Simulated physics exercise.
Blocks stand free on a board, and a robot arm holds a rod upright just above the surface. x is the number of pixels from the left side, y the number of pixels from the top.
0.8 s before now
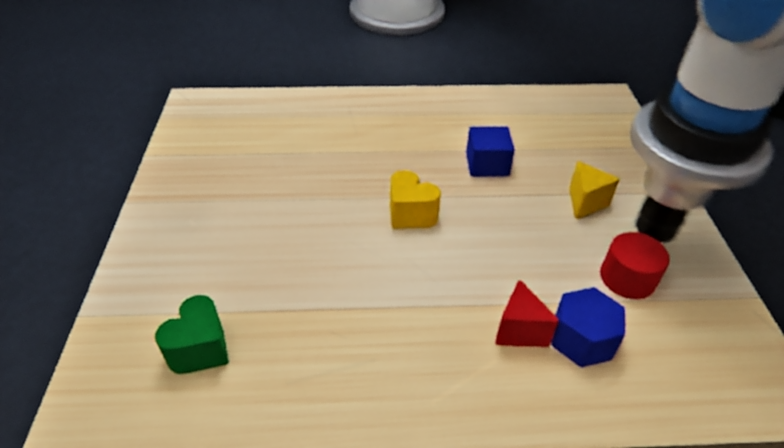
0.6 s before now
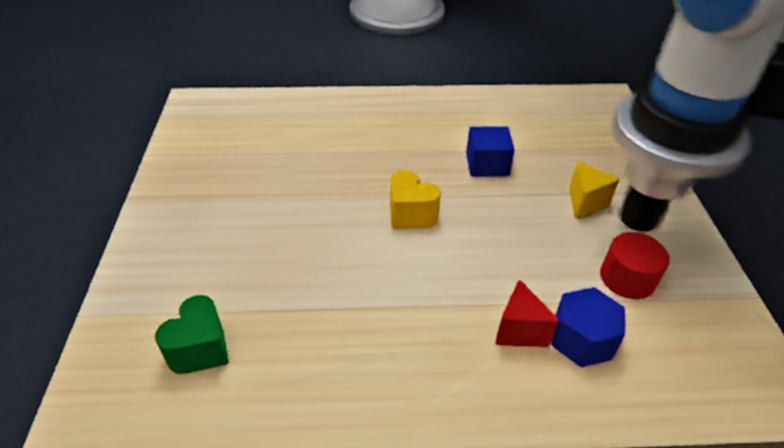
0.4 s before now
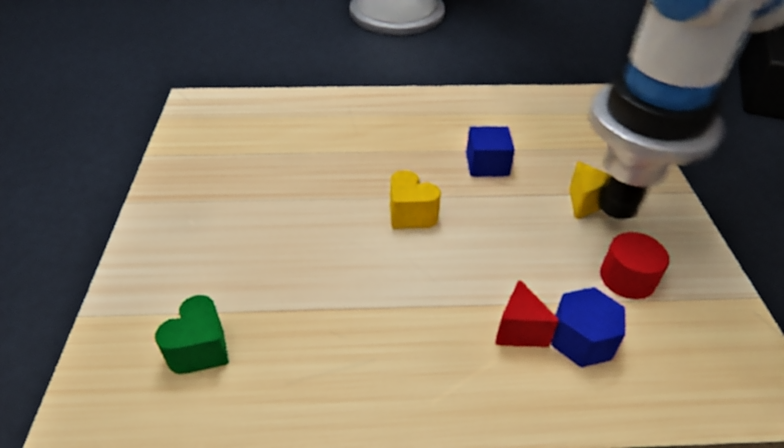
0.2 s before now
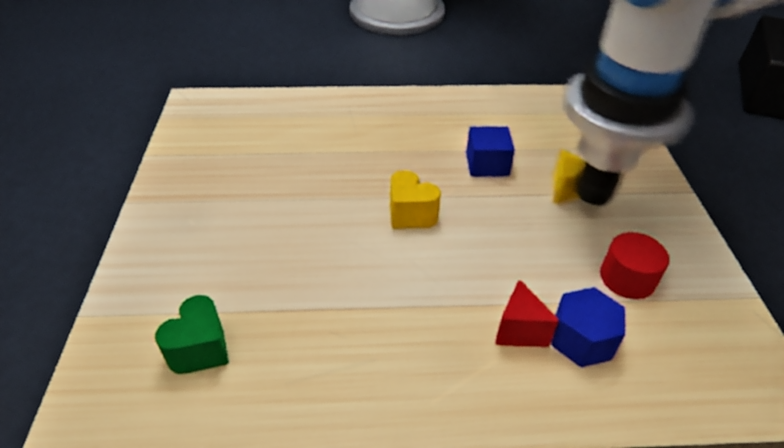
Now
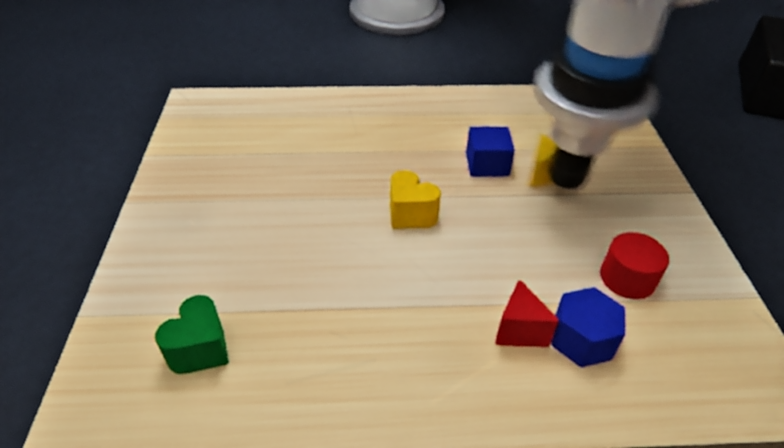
On a wooden board, a robot arm moves left and pushes a yellow block toward a blue one.
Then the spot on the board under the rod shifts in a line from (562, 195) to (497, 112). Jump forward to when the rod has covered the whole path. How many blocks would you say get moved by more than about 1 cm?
The number will come to 1.
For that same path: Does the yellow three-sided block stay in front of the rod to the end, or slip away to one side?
I predict the rod has moved past it.
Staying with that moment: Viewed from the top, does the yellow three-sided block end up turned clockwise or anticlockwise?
In a top view, it turns counterclockwise.
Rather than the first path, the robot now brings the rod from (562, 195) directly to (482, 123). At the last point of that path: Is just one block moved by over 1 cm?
Yes, that is how it ends up.
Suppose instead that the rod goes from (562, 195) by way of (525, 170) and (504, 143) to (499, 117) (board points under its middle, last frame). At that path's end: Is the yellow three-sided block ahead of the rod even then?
Short answer: Yes.
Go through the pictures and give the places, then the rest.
The first frame shows rod's lower end at (655, 229); blue square block at (492, 137); yellow three-sided block at (595, 176).
The second frame shows rod at (638, 220); blocks still.
The third frame shows rod at (618, 208); blocks still.
The fourth frame shows rod at (594, 194); yellow three-sided block at (575, 164).
The fifth frame shows rod at (567, 178); blue square block at (492, 137); yellow three-sided block at (551, 149).
On the path given first. One third of the way, rod at (542, 148); yellow three-sided block at (522, 122), turned 25° anticlockwise.
Two thirds of the way, rod at (520, 121); yellow three-sided block at (496, 99), turned 40° anticlockwise.
At the end, rod at (500, 96); blue square block still; yellow three-sided block at (474, 87), turned 75° anticlockwise.
